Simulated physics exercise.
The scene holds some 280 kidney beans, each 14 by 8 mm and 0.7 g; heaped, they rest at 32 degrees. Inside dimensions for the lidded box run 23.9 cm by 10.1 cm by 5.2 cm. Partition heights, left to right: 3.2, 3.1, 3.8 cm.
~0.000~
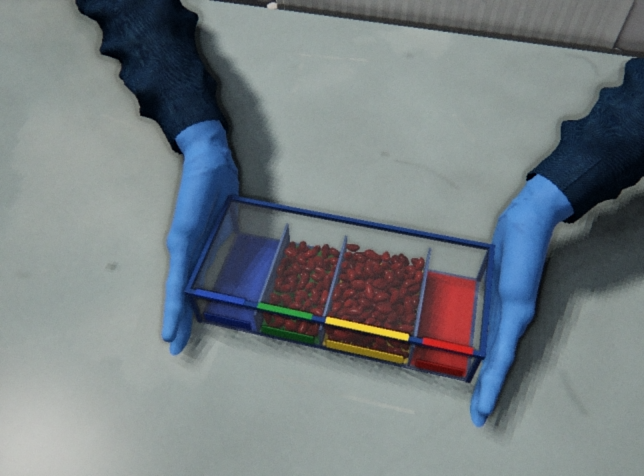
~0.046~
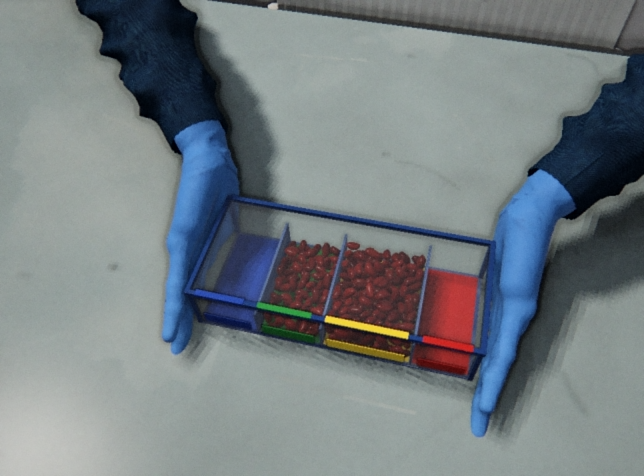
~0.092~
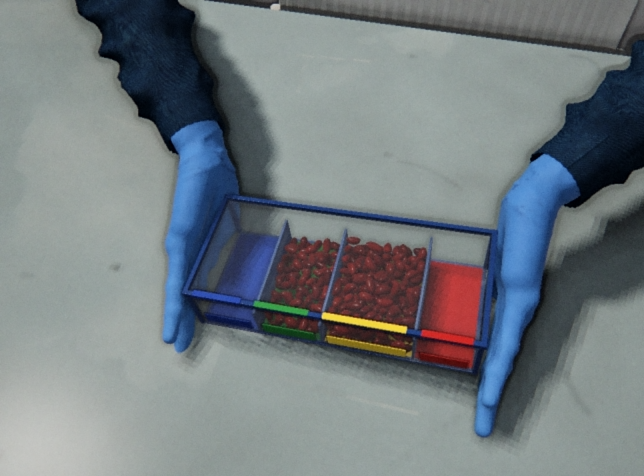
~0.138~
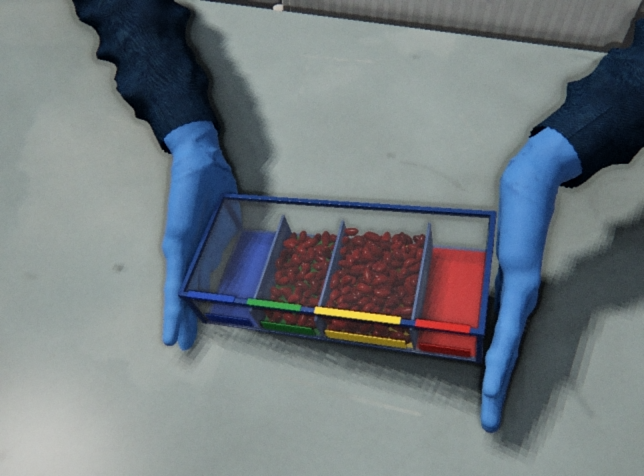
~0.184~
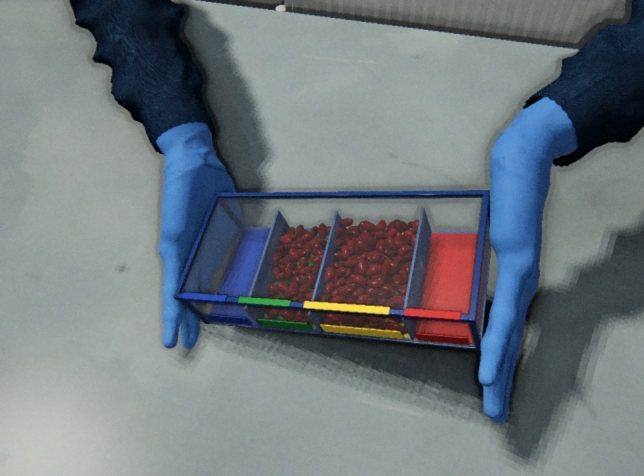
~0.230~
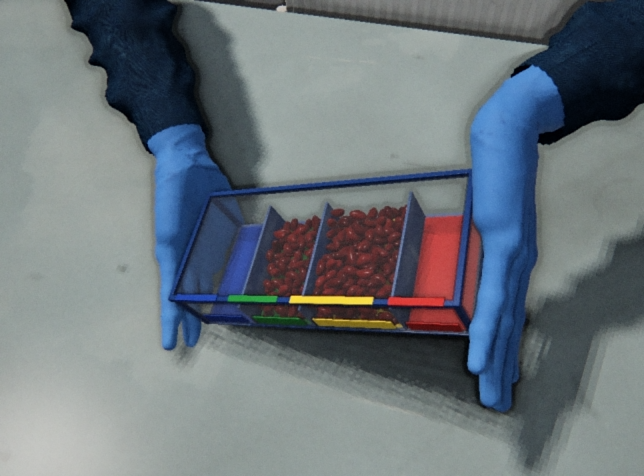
Two blue-gloved hands hold a clear lidded box with blue, green, yellow and red sections, the middle two containing dark red beans, and tilt it by raising its right end while the left end stays low.
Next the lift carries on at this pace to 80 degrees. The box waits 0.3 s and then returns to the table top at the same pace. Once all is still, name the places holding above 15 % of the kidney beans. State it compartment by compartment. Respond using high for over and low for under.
Red compartment low, blue compartment high, green compartment high, yellow compartment high.
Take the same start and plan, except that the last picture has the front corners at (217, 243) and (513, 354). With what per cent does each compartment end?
Per cent at the end: Red 10; blue 0; green 20; yellow 70.
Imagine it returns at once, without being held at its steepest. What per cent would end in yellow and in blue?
Result - yellow: 40 %; blue: 20 %.
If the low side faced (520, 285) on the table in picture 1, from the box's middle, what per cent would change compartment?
Roughly 20 per cent.
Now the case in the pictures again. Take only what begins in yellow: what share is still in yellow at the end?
Close to 50 in a hundred.
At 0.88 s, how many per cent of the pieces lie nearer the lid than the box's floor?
About 40 %.
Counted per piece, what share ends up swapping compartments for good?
I'd say close to 40 percent.
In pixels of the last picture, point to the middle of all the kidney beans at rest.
(295, 302) or so.
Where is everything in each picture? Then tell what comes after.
Box tilt 0 degrees, front corners at (191, 290) and (480, 353); green 30 %, yellow 70 %, in the first picture.
Box tilt 1 degrees, front corners at (190, 291) and (481, 350), in the second picture.
Box tilt 5 degrees, front corners at (188, 292) and (481, 343), lowest corner left front, in the third picture.
Box tilt 11 degrees, front corners at (185, 293) and (479, 330), lowest corner left front, in the fourth picture.
Box tilt 18 degrees, front corners at (180, 295) and (470, 316), lowest corner left front, in the fifth picture.
Box tilt 24 degrees, front corners at (174, 297) and (454, 302), lowest corner left front; green 30 %, yellow 70 %. The box's pace is about 140 degrees a second, in the sixth picture.
Then, at 0.88 s, tilt 80 degrees; blue 20 %, green 35 %, yellow 45 %.
Then, at 1.31 s, tilt 43 degrees; blue 35 %, green 30 %, yellow 35 %.
After 1.82 s, tilt 0 degrees; blue 35 %, green 30 %, yellow 35 %.
In the end, at 2.4 s, red 0 %, blue 35 %, green 30 %, yellow 35 %.
